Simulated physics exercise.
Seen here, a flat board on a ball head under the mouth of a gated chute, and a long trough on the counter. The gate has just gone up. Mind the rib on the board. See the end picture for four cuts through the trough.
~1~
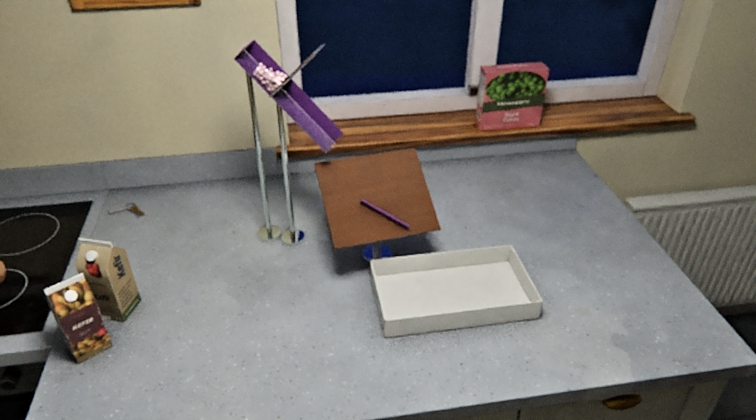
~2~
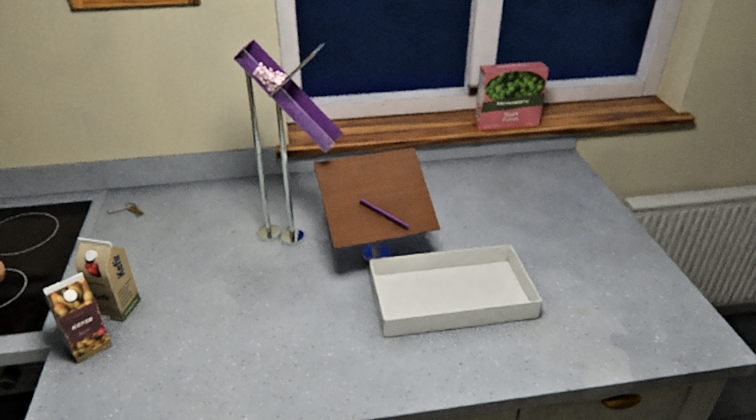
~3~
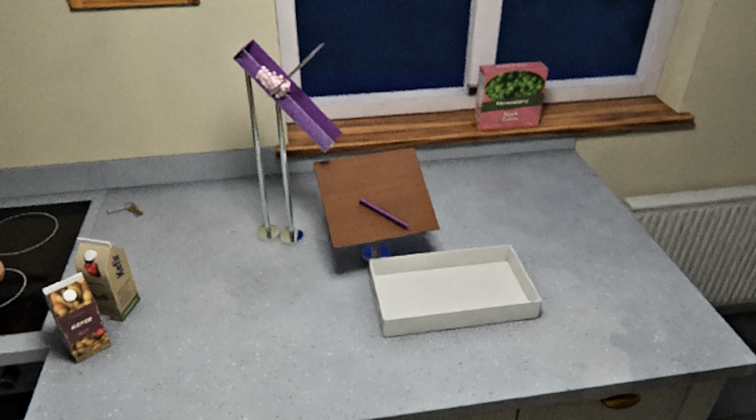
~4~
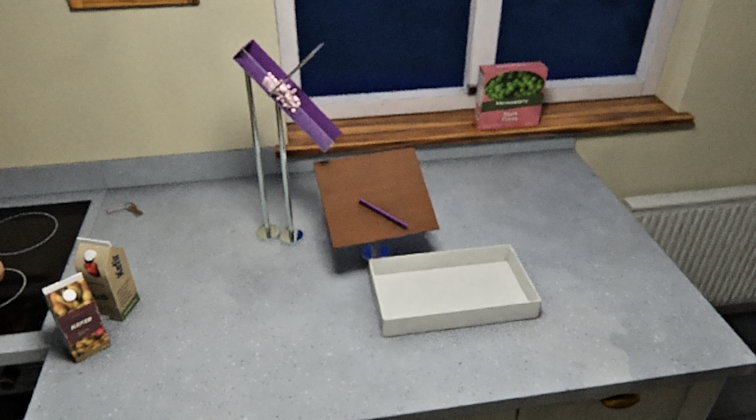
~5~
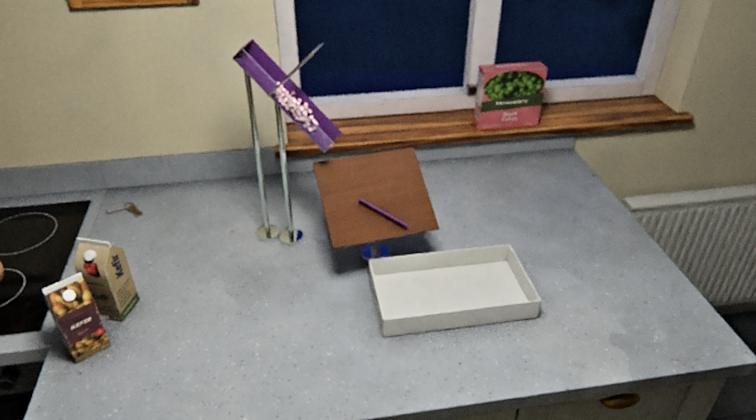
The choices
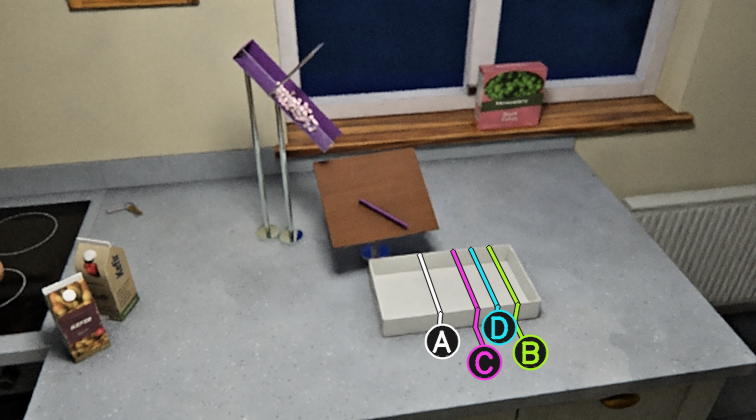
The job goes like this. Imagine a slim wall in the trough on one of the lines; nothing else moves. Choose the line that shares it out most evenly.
C.
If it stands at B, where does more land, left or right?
Left.
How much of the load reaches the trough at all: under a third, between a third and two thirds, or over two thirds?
It is over two thirds.
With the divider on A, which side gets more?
More lands on the right.
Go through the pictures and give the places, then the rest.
Load behind the gate (270, 77), sugar pearls; lip of the chute (330, 148), sloping fairly steeply, in the first frame.
Middle of the board (377, 195), tilted fairly steeply; middle of its low edge (389, 238); of its high edge (365, 155), in the second frame.
Front corners of the trough (384, 320) and (541, 300), empty; front of the load (284, 94), in the third frame.
Middle of the load (282, 90); its front (293, 110), roughly a third of the way to the lip; rib from (360, 199) to (408, 226), in the fourth frame.
Middle of the load (295, 102); its front (314, 129), roughly two thirds of the way to the lip, in the fifth frame.
On the marked copy, line A crosses the front rim at (440, 313); line B crosses the front rim at (517, 303); line C crosses the front rim at (477, 308); line D crosses the front rim at (497, 306).
For line A, of what is caught, about a tenth on the left of the divider, almost all on the right.
For line B, of what is caught, almost all on the left of the divider, about a tenth on the right.
For line C, of what is caught, roughly two thirds on the left of the divider, roughly a third on the right.
For line D, of what is caught, almost all on the left of the divider, about a tenth on the right.
